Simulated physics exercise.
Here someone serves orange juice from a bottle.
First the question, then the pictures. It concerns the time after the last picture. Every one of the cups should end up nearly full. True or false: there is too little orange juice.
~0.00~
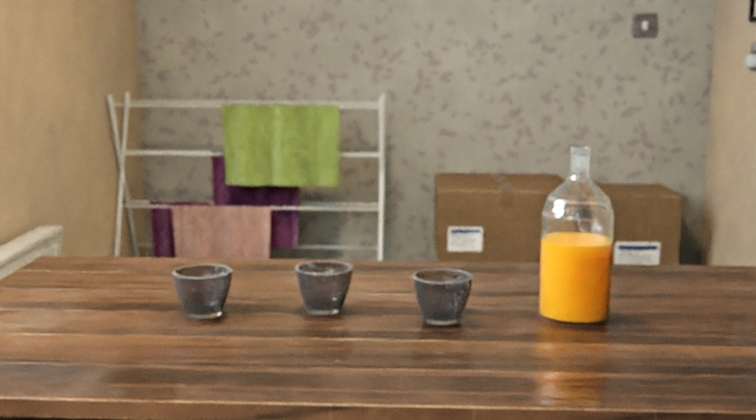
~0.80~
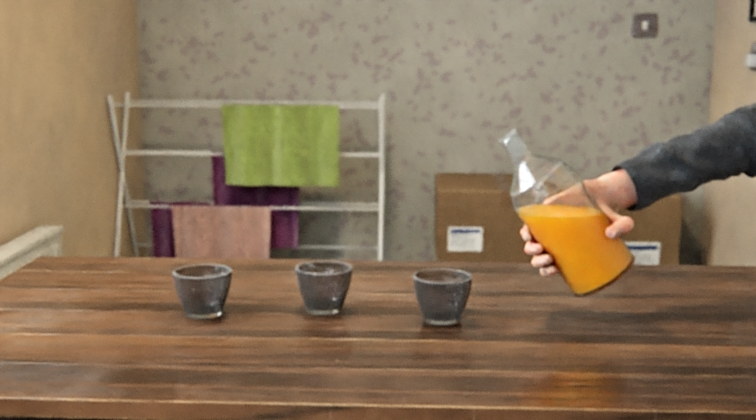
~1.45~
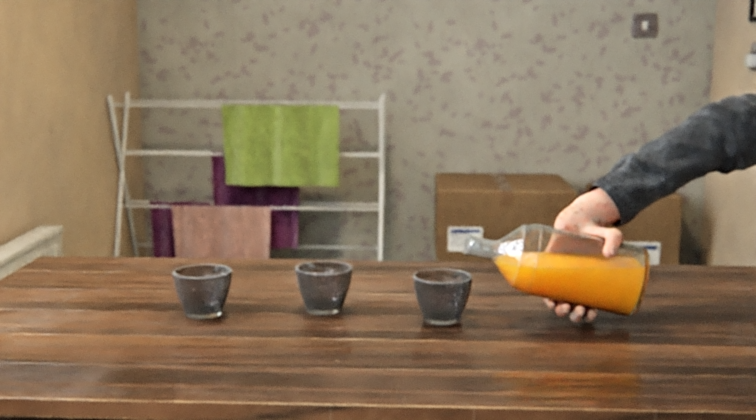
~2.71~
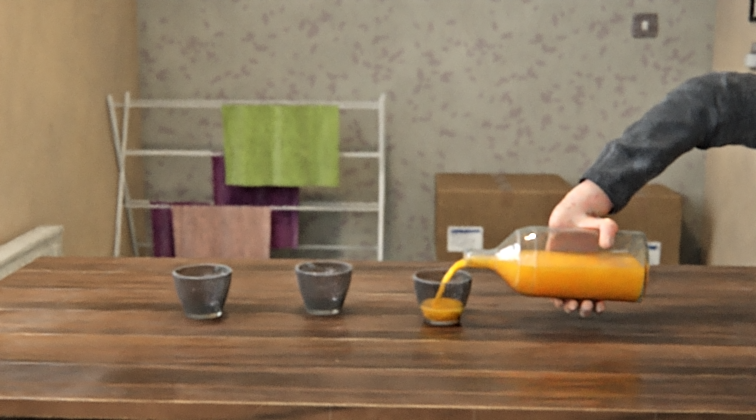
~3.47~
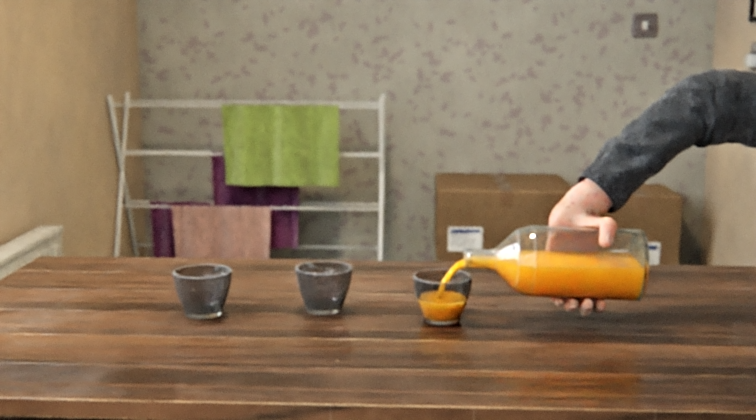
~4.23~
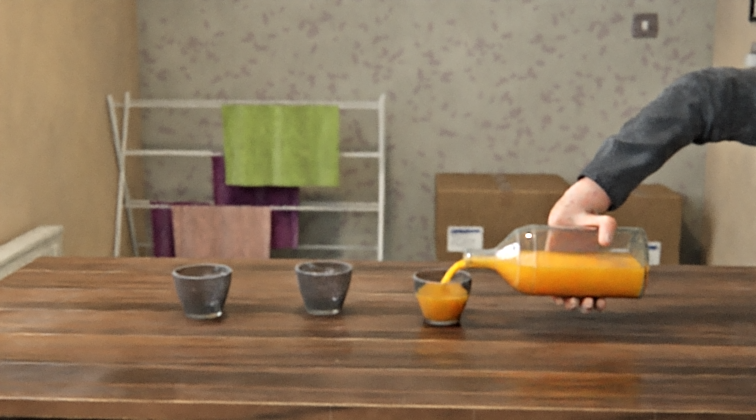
False.
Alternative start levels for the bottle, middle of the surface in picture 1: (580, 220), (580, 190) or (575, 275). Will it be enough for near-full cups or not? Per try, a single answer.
One by one: Does the job, then does the job, then comes up shy.
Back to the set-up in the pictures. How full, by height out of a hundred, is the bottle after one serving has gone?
The level sits at roughly 35 percent.
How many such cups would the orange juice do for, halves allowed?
It comes to roughly 4.5.
Around 5.2 s, the first is about three quarters full.
Around 11.5 s, the first is done and the bottle has about three quarters of its load.
Around 24.2 s, all three are full and about a third of the orange juice is over.
